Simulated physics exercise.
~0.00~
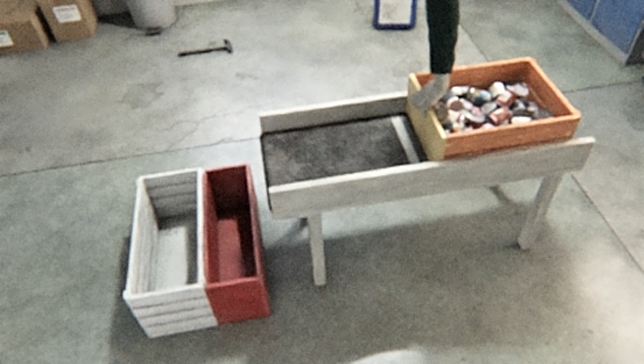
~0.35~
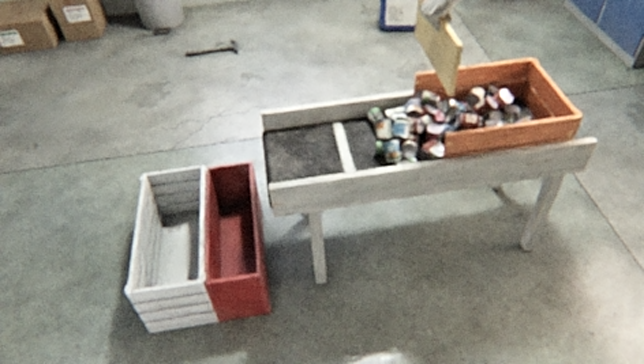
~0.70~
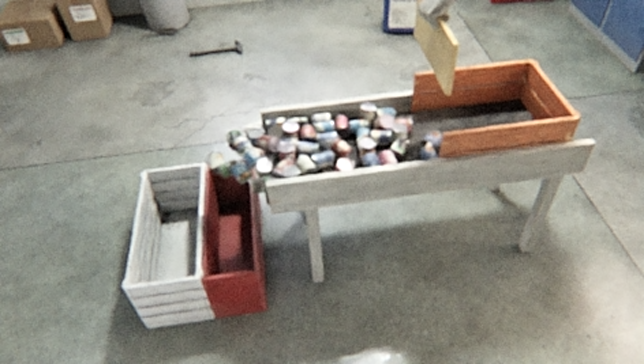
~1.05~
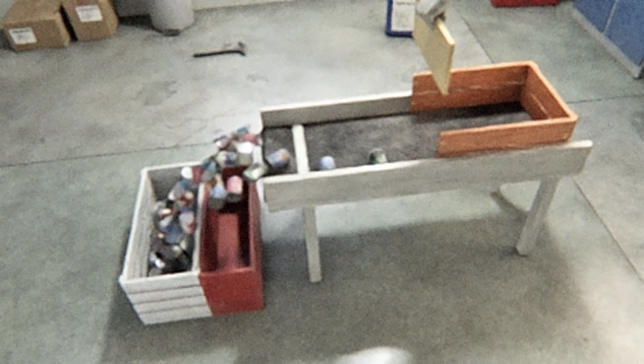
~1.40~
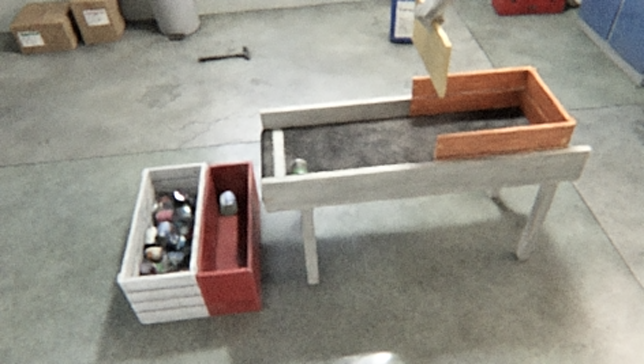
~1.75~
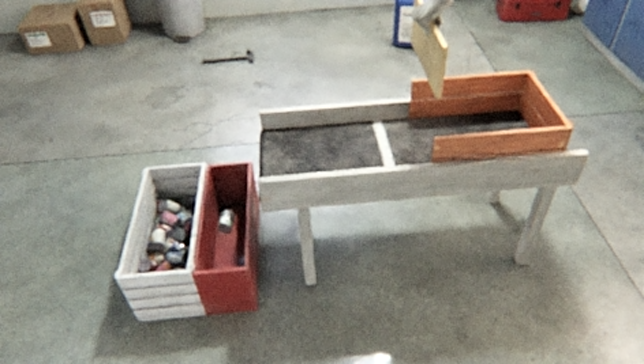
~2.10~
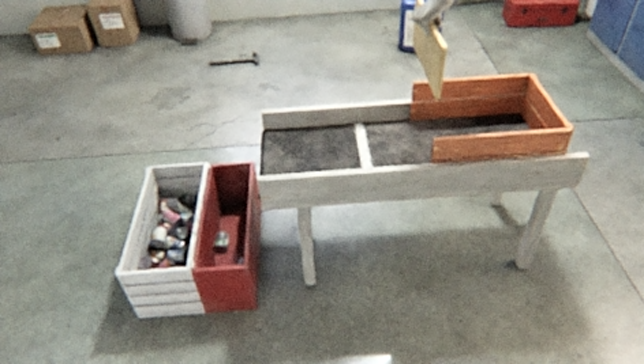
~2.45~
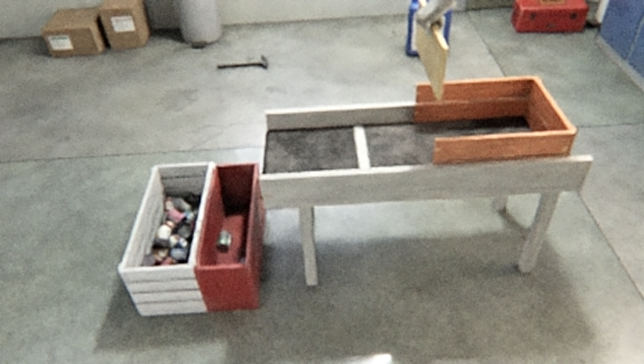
An orange pen full of small tins sits at the right end of a pale wooden belt table on a grey concrete floor, seen from above and to one side. To the left stand a red box and, beyond it, a white tub, with cardboard boxes and a hammer behind. A gloved hand lifts the pen's yellowish gate, and the tins pour onto the dark belt and ride left in a crowded stream. They tumble off the end, most flying past the red box into the white tub. A last straggler follows, leaving the belt empty, a heap in the white tub and very few tins in the red box.
